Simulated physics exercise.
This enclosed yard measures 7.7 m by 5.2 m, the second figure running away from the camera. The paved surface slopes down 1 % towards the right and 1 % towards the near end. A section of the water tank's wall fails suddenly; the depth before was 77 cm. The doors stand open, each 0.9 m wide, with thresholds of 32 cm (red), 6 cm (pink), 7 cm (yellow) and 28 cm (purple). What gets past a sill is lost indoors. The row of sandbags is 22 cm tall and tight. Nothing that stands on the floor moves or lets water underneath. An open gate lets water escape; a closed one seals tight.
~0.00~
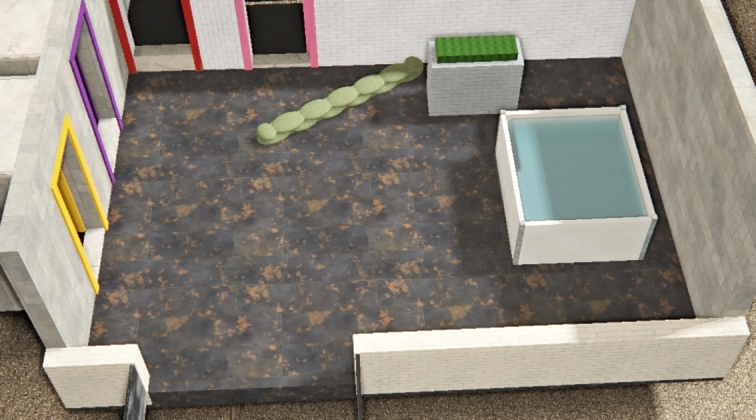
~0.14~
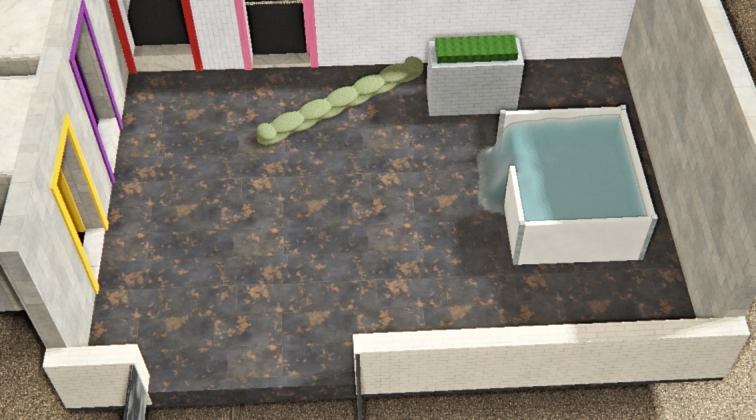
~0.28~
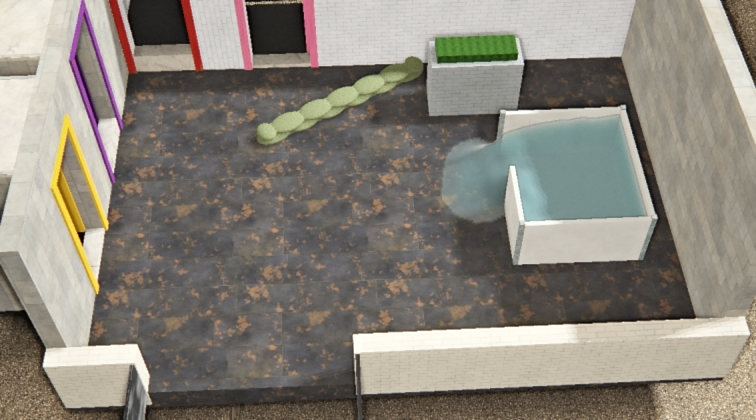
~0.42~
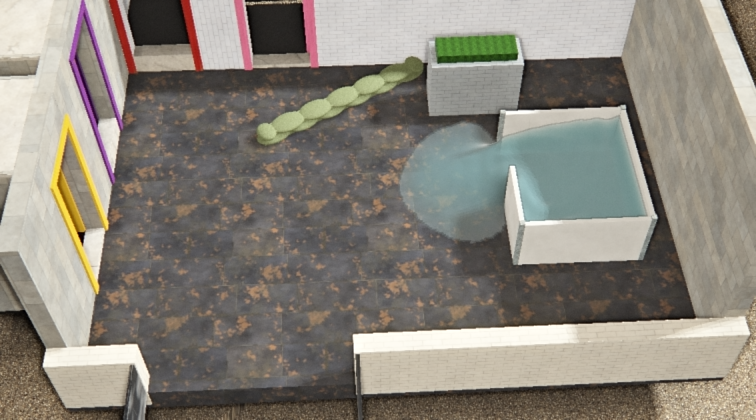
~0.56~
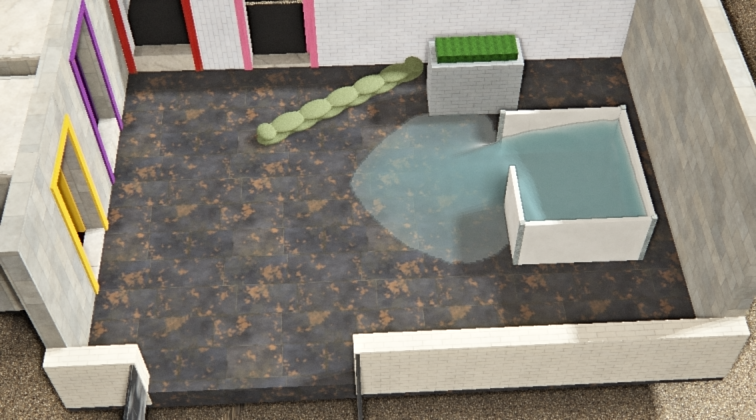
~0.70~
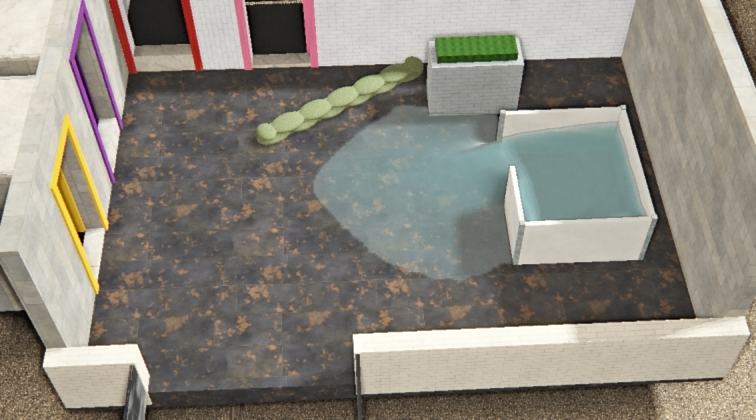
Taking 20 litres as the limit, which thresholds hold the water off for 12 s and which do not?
Within that time: At the red door it keeps below the limit; at the pink door it keeps below the limit; at the yellow door it passes the limit; at the purple door it stays under the limit.
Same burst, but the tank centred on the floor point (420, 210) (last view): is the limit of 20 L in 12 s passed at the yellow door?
Then: Yellow over.
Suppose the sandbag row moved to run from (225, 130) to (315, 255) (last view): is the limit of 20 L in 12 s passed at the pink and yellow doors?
Then: Pink above, yellow not over.
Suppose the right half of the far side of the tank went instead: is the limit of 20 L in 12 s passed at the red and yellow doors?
Then: Red below, yellow not over.
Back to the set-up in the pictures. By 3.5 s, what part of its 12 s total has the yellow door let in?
Some 50 per cent by then.
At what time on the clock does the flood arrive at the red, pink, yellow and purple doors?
Red 3.4 s, pink 2.6 s, yellow 1.8 s, purple 1.6 s.
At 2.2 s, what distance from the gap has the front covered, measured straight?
About 5.8 m.
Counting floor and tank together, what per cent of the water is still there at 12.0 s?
About 60 per cent.
After 1.4 s water covers 35 % of the floor and is deepest (40 cm) near (498, 178); red door not reached, pink door not reached, yellow door not reached, purple door not reached.
After 2.2 s water covers 55 % of the floor and is deepest (28 cm) near (109, 212); red door not reached, pink door not reached, yellow door 12 cm at the sill, 1 L in, purple door 11 cm at the sill, 0 L in.
After 3.5 s water covers 60 % of the floor and is deepest (30 cm) near (84, 377); red door 5 cm at the sill, 0 L in, pink door 1 cm at the sill, 0 L in, yellow door 18 cm at the sill, 76 L in, purple door 9 cm at the sill, 0 L in.
After 7.0 s water covers 80 % of the floor and is deepest (11 cm) near (84, 377); red door 5 cm at the sill, 0 L in, pink door 2 cm at the sill, 0 L in, yellow door 10 cm at the sill, 144 L in, purple door 4 cm at the sill, 0 L in.
After 12.0 s water covers 90 % of the floor and is deepest (10 cm) near (700, 351); red door 2 cm at the sill, 0 L in, pink door 6 cm at the sill, 0 L in, yellow door 3 cm at the sill, 148 L in, purple door 2 cm at the sill, 0 L in.
